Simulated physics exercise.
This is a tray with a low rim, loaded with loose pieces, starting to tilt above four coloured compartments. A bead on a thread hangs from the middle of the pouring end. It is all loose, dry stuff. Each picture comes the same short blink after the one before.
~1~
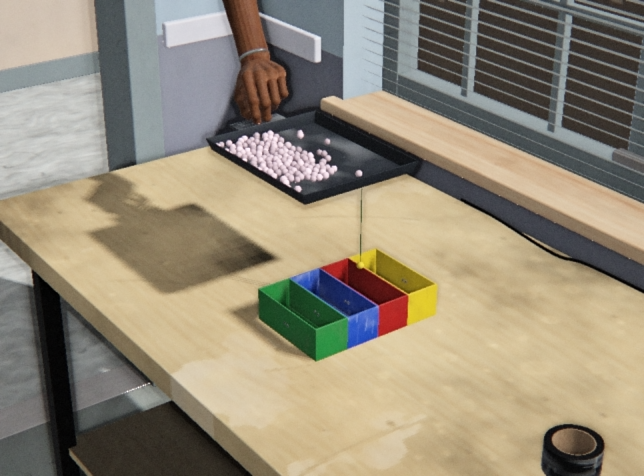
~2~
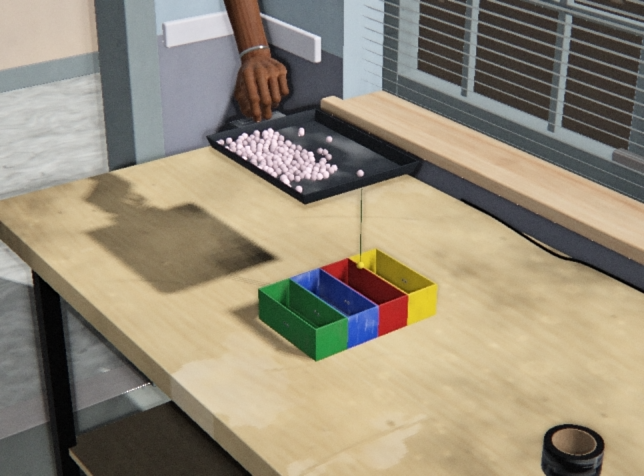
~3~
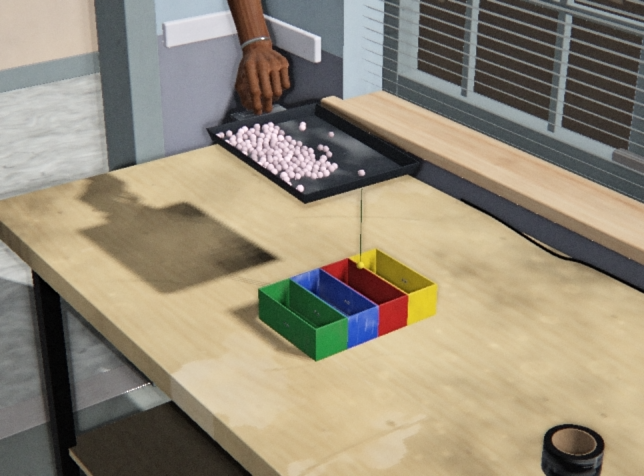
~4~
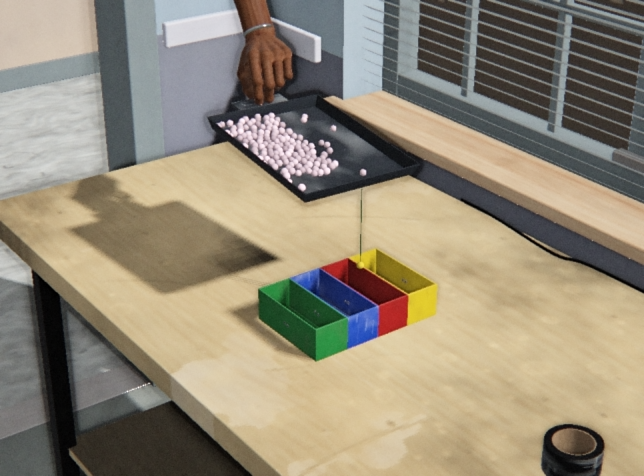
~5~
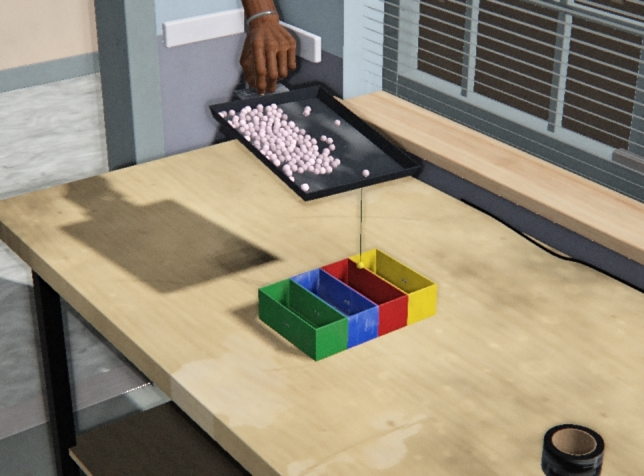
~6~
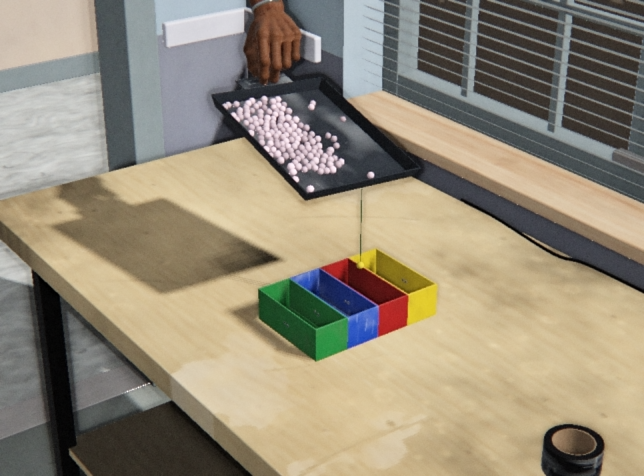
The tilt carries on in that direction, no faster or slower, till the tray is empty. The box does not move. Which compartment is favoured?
Most goes to the yellow cell.
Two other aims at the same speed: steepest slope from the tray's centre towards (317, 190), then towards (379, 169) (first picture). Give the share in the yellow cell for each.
In turn 0 and 0 in a hundred.
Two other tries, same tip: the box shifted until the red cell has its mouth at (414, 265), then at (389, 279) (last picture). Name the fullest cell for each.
One: Red. Two: The yellow cell.
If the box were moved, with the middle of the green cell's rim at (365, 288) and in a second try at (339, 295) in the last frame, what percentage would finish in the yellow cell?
The first gives 10 %, the second 40 %.
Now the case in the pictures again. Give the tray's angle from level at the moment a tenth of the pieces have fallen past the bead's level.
At about 55°.
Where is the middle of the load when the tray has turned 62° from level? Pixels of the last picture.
Close to (387, 182).
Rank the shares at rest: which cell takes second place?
Next in line is that red cell.
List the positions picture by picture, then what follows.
In the first frame, corners of the pouring end (305, 193) and (413, 161), level; middle of the load (279, 158), sugar pearls; bead on its thread (360, 265); green cell (332, 337); blue cell (363, 325); red cell (393, 313); yellow cell (422, 302).
In the second frame, corners of the pouring end (305, 193) and (413, 161), level; middle of the load (279, 156).
In the third frame, corners of the pouring end (306, 192) and (413, 162), tipped barely, lowest at the right corner; middle of the load (279, 152).
In the fourth frame, corners of the pouring end (306, 191) and (414, 163), tipped a little, lowest at the right corner; middle of the load (280, 145).
In the fifth frame, corners of the pouring end (307, 190) and (414, 165), tipped a little, lowest at the right corner; middle of the load (282, 140), just a few on the move.
In the sixth frame, corners of the pouring end (308, 190) and (415, 166), tipped clearly, lowest at the right corner; middle of the load (286, 135), every one on the move; green cell (332, 337); blue cell (363, 325); red cell (393, 313); yellow cell (422, 302).
Just after the last frame, tray tipped steeply; roughly two thirds on the tray; about a tenth in the yellow cell; just a few in the red cell; just a few in the blue cell; roughly a quarter falling or outside the box.
A moment on, tray tipped past a quarter turn; roughly a third in the yellow cell; roughly a quarter in the red cell; just a few in the blue cell; roughly half falling or outside the box.
Further on, tray tipped past a quarter turn; roughly a third in the yellow cell; roughly a quarter in the red cell; just a few in the blue cell; roughly half falling or outside the box.
When it is over, tray tipped past a quarter turn; roughly a third in the yellow cell; roughly a quarter in the red cell; just a few in the blue cell; not one in the green cell; roughly half outside the box.
